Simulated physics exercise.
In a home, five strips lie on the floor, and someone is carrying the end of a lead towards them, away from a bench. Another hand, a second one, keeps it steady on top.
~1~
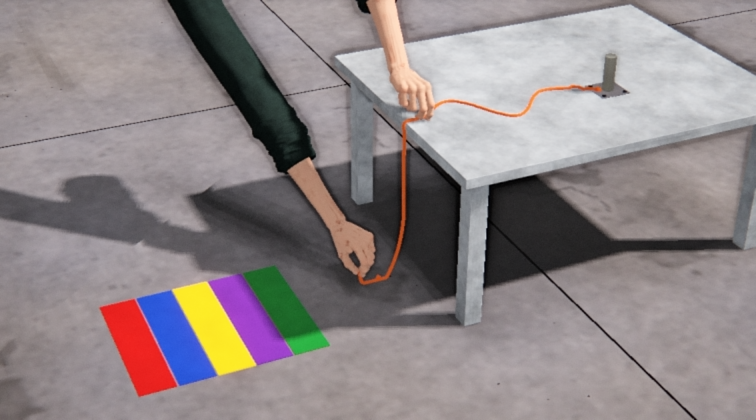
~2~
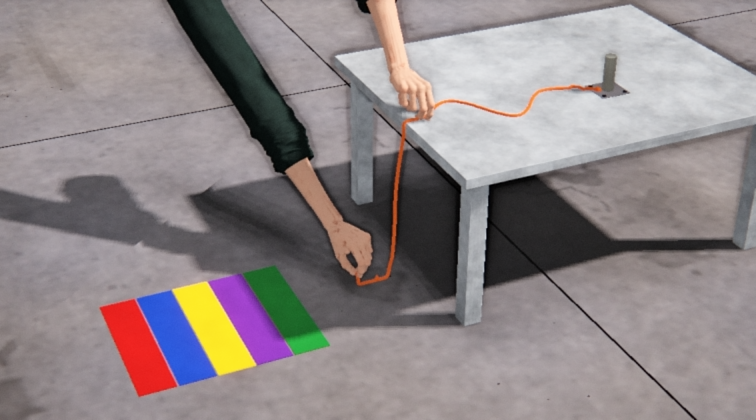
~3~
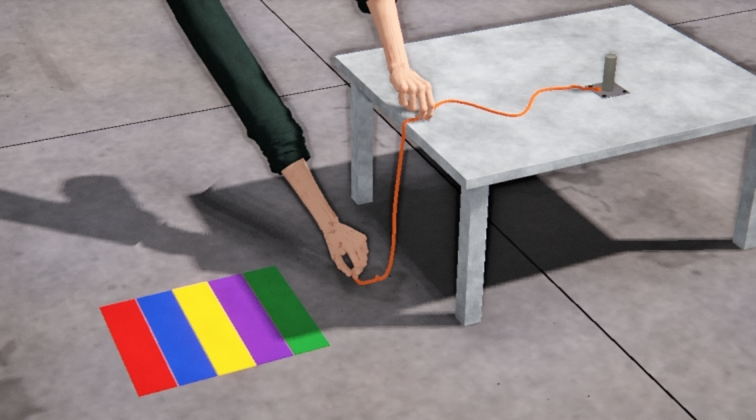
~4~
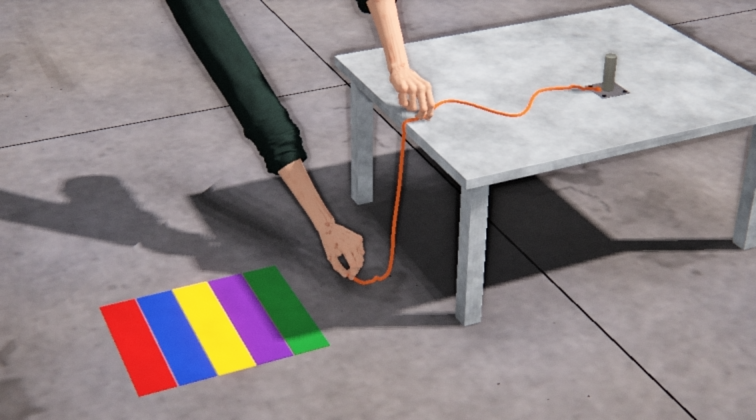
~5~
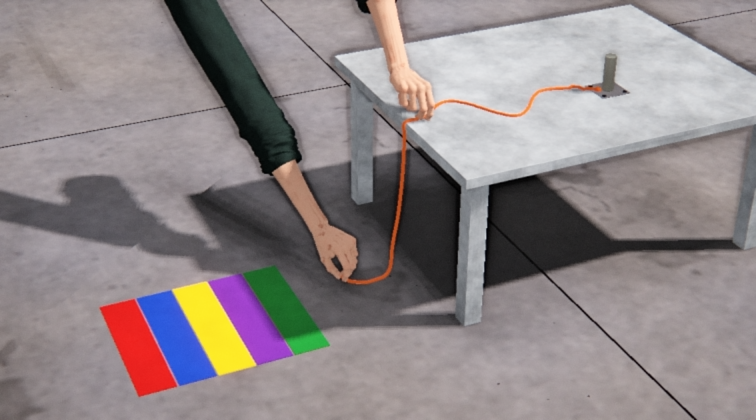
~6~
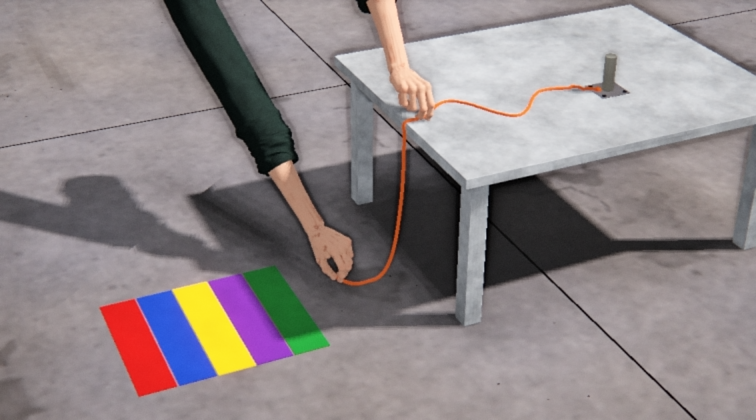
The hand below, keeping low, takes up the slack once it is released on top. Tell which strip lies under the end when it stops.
The blue strip.
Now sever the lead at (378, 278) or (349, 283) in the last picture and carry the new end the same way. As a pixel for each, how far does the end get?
First try: Near (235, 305). Second try: Near (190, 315).
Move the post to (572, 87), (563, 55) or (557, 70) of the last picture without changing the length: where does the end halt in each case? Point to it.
Approximate pixels in order: (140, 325), (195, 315), (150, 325).
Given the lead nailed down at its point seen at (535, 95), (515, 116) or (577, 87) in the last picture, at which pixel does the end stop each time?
Roughly (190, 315), (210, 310) and (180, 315).
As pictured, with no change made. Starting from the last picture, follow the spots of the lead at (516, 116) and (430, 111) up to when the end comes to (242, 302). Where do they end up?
One lands at (482, 113), the other at (402, 151).
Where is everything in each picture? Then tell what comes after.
End (359, 273); green (302, 334); purple (266, 344); yellow (228, 354); blue (190, 364); red (150, 374), in the first frame.
End (357, 273); lead through (569, 88) (527, 110) (465, 103) (409, 121) (396, 193) (392, 258), in the second frame.
End (352, 274), in the third frame.
End (349, 275); lead through (569, 88) (527, 110) (465, 103) (409, 121) (398, 193) (392, 257), in the fourth frame.
End (342, 277), in the fifth frame.
End (338, 278); lead through (569, 88) (527, 110) (465, 103) (409, 121) (402, 193) (391, 257), in the sixth frame.
A little later, end near (242, 302); over purple.
Next, end near (199, 312); over yellow.
When it is tight, end near (174, 318); over blue. The blue one.
